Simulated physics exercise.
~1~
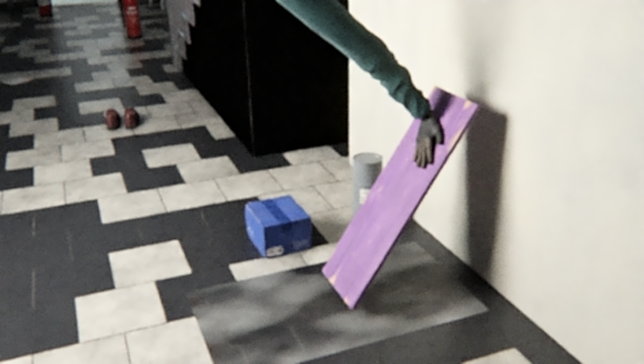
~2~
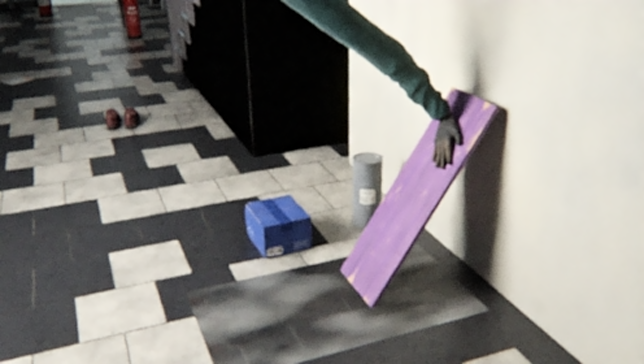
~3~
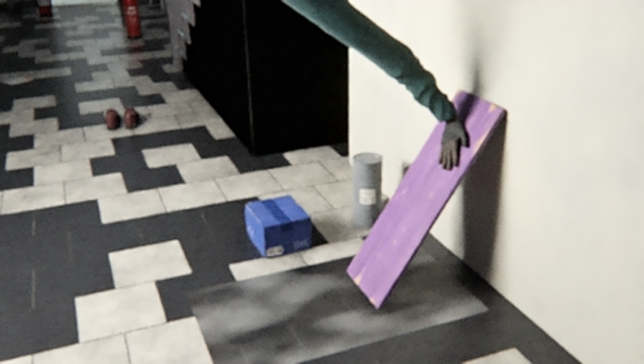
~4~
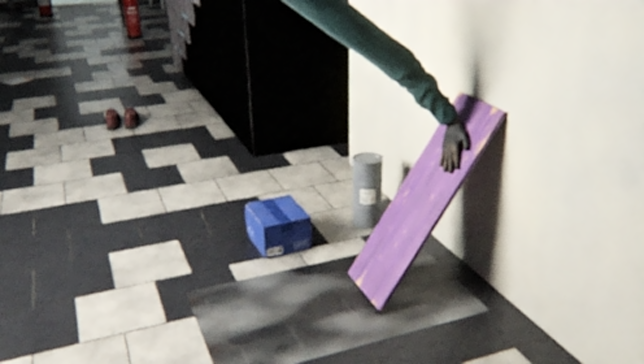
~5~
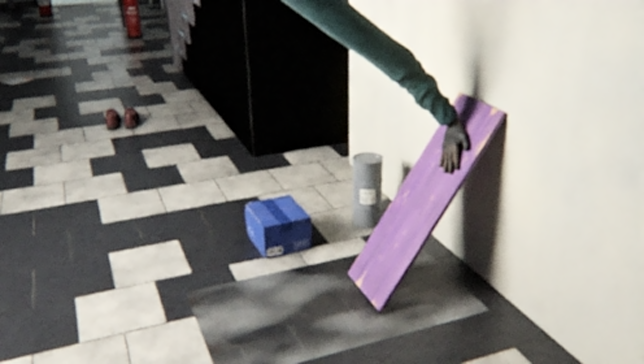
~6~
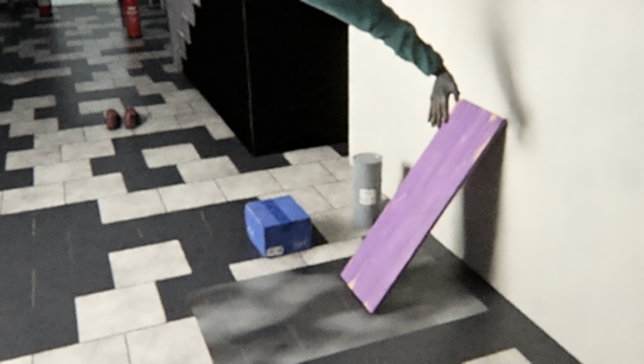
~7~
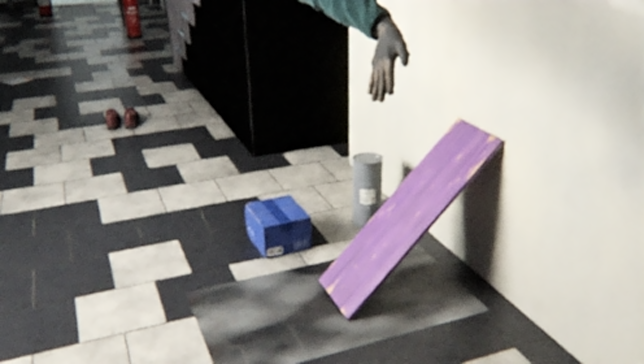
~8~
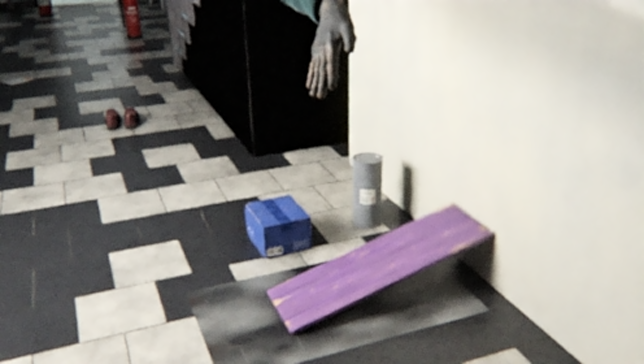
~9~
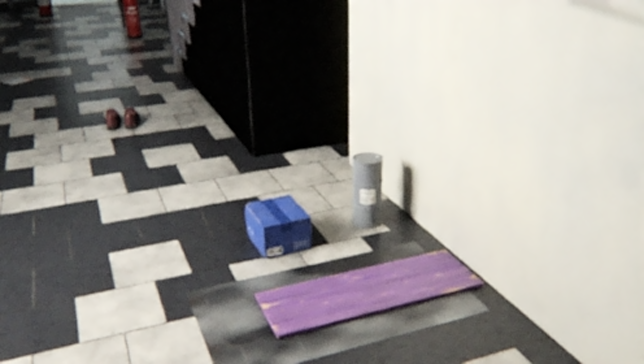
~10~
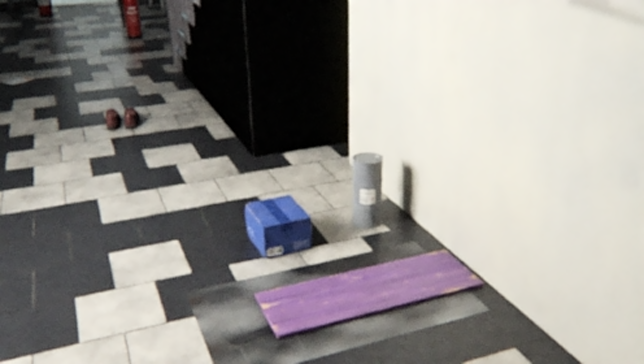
On a floor of black and white tiles, a gloved hand leant a purple board against a white wall beside a blue box and a grey canister, then let go; the board's foot slid out to the left and it dropped flat on the floor.
